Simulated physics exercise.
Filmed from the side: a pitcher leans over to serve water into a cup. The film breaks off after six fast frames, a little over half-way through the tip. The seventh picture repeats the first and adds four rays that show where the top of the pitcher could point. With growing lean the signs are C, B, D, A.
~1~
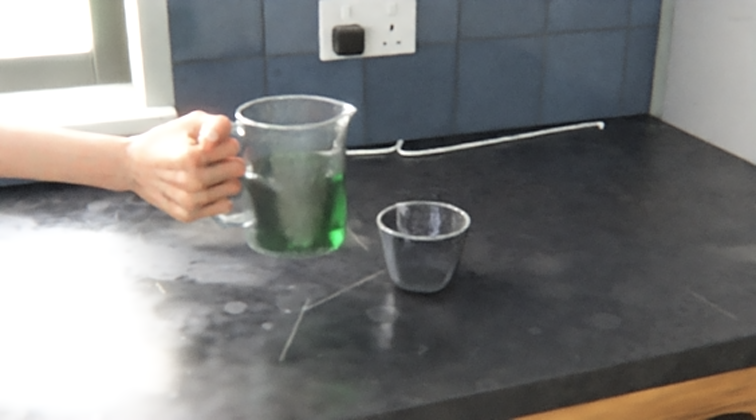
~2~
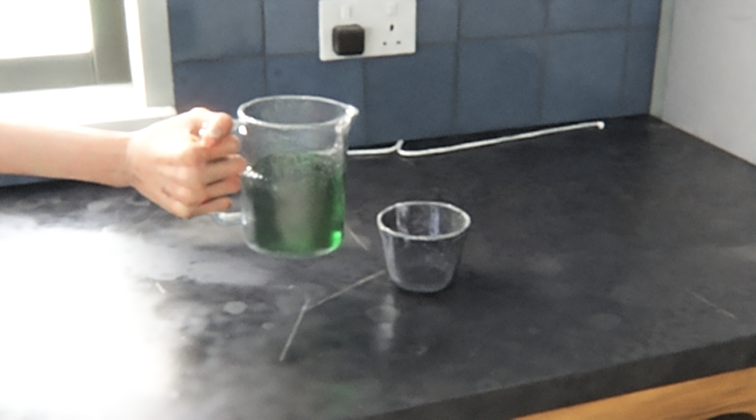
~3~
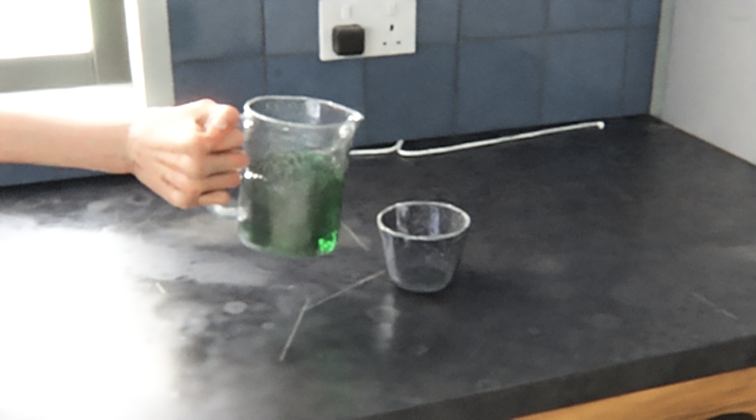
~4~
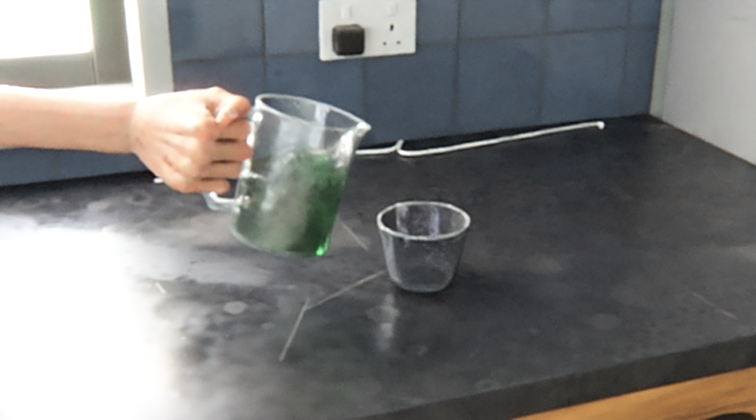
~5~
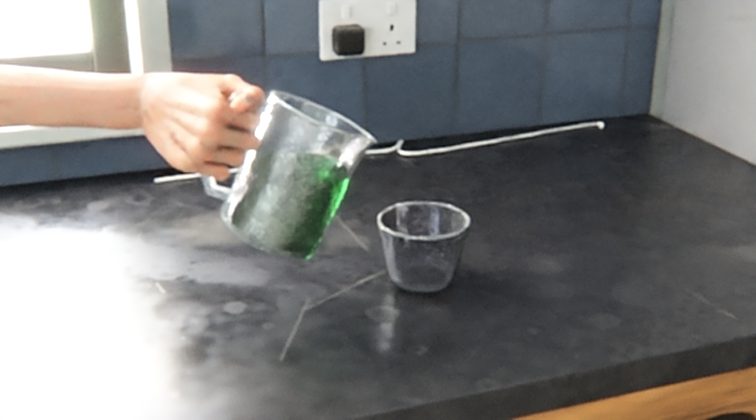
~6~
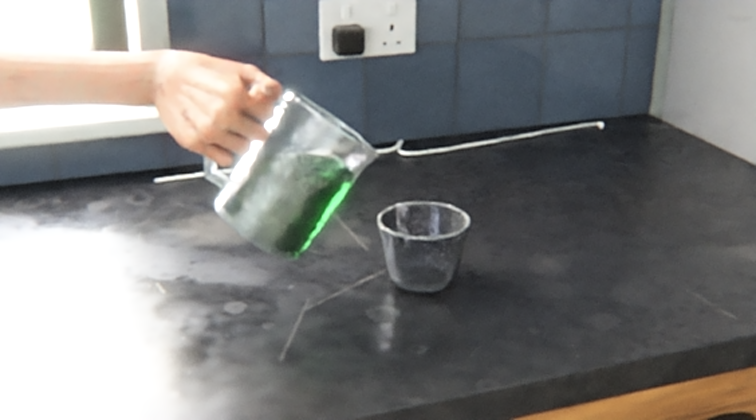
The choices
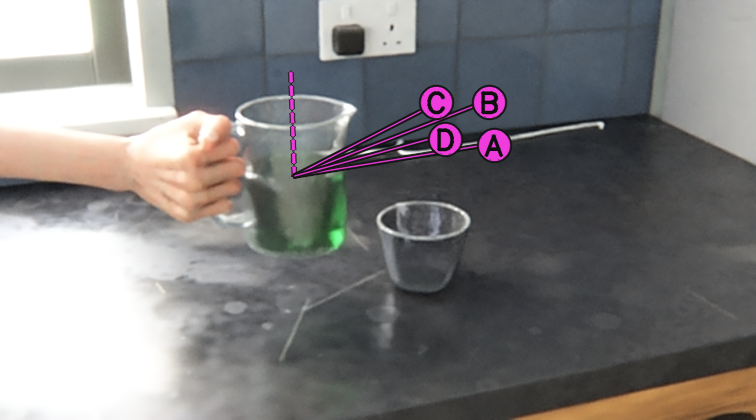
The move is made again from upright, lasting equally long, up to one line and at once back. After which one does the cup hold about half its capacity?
C is best.
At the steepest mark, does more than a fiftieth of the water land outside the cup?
Yes, it does.
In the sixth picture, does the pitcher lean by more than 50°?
No, it does not.
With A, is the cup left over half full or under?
Over.
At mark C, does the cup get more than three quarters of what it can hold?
No, less.
On the marked copy, A at (477, 146); B at (472, 106); C at (420, 111); D at (428, 139).
For mark A, the cup ends with about 80 % of what it can hold; 20 % of the water is spilt.
For mark B, the cup ends with about 65 % of what it can hold; 4 % of the water is spilt.
For mark C, the cup ends with about 48 % of what it can hold.
For mark D, the cup ends with about 80 % of what it can hold; 8 % of the water is spilt.
